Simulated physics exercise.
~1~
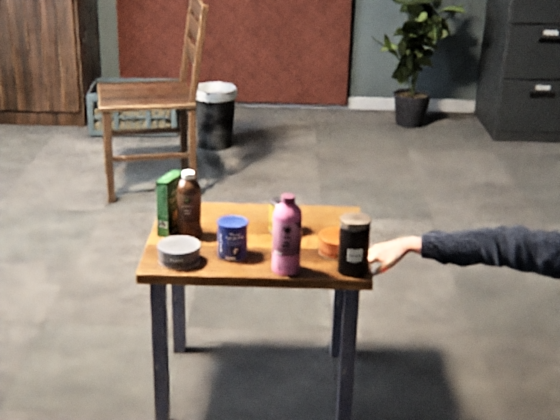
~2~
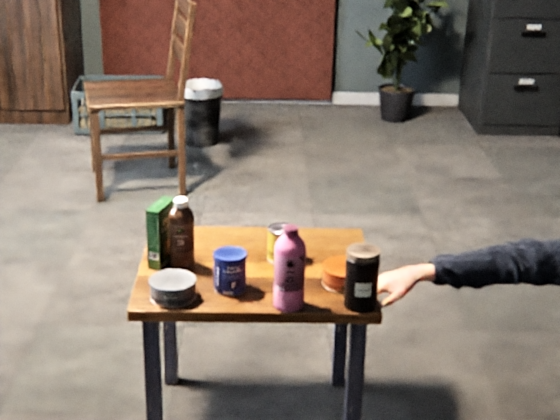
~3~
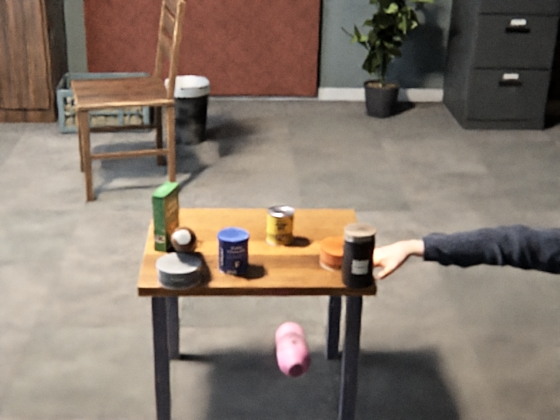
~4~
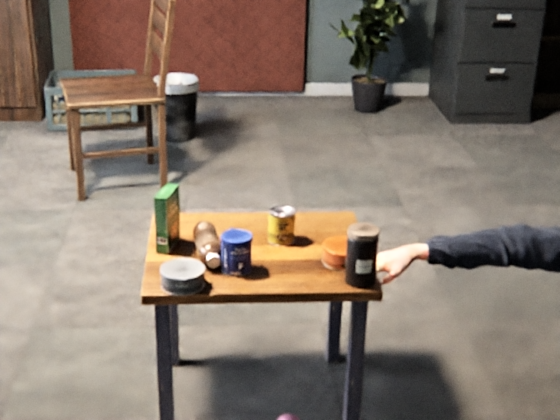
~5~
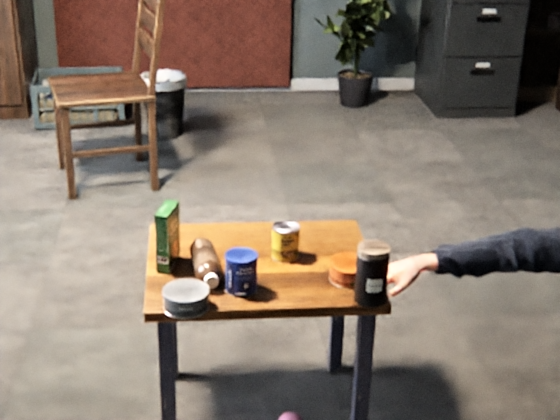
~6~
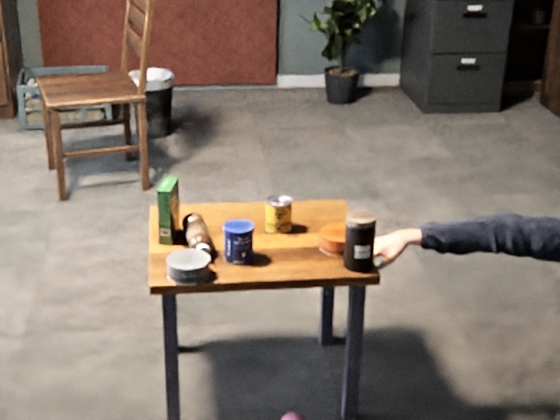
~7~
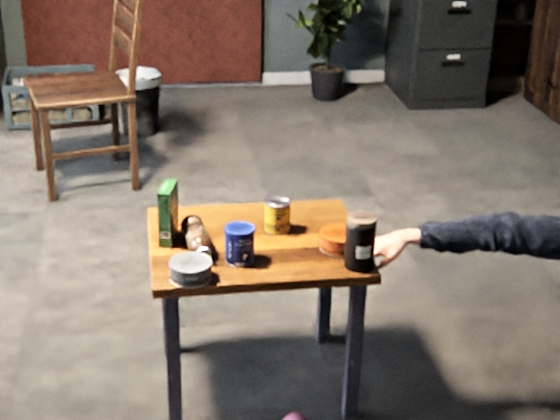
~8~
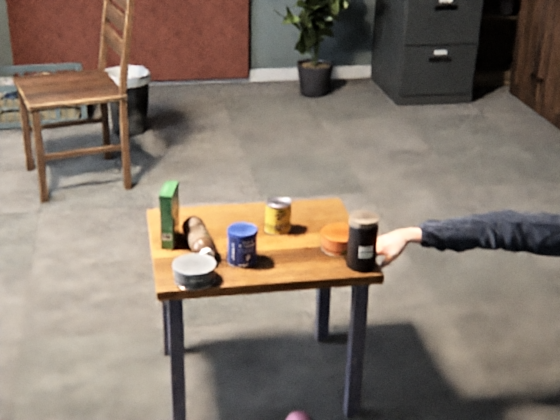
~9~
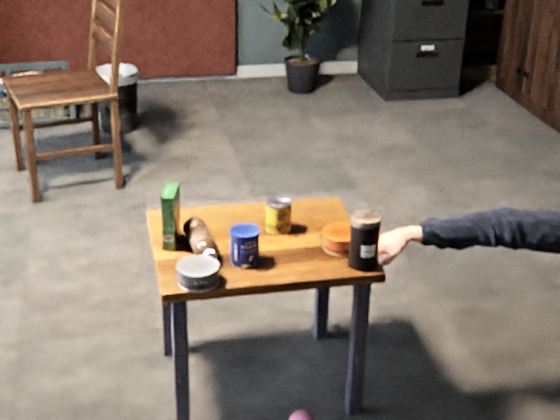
Hand at the right shaking a small wooden table, the pink bottle falling off the front and the brown bottle tipping over.
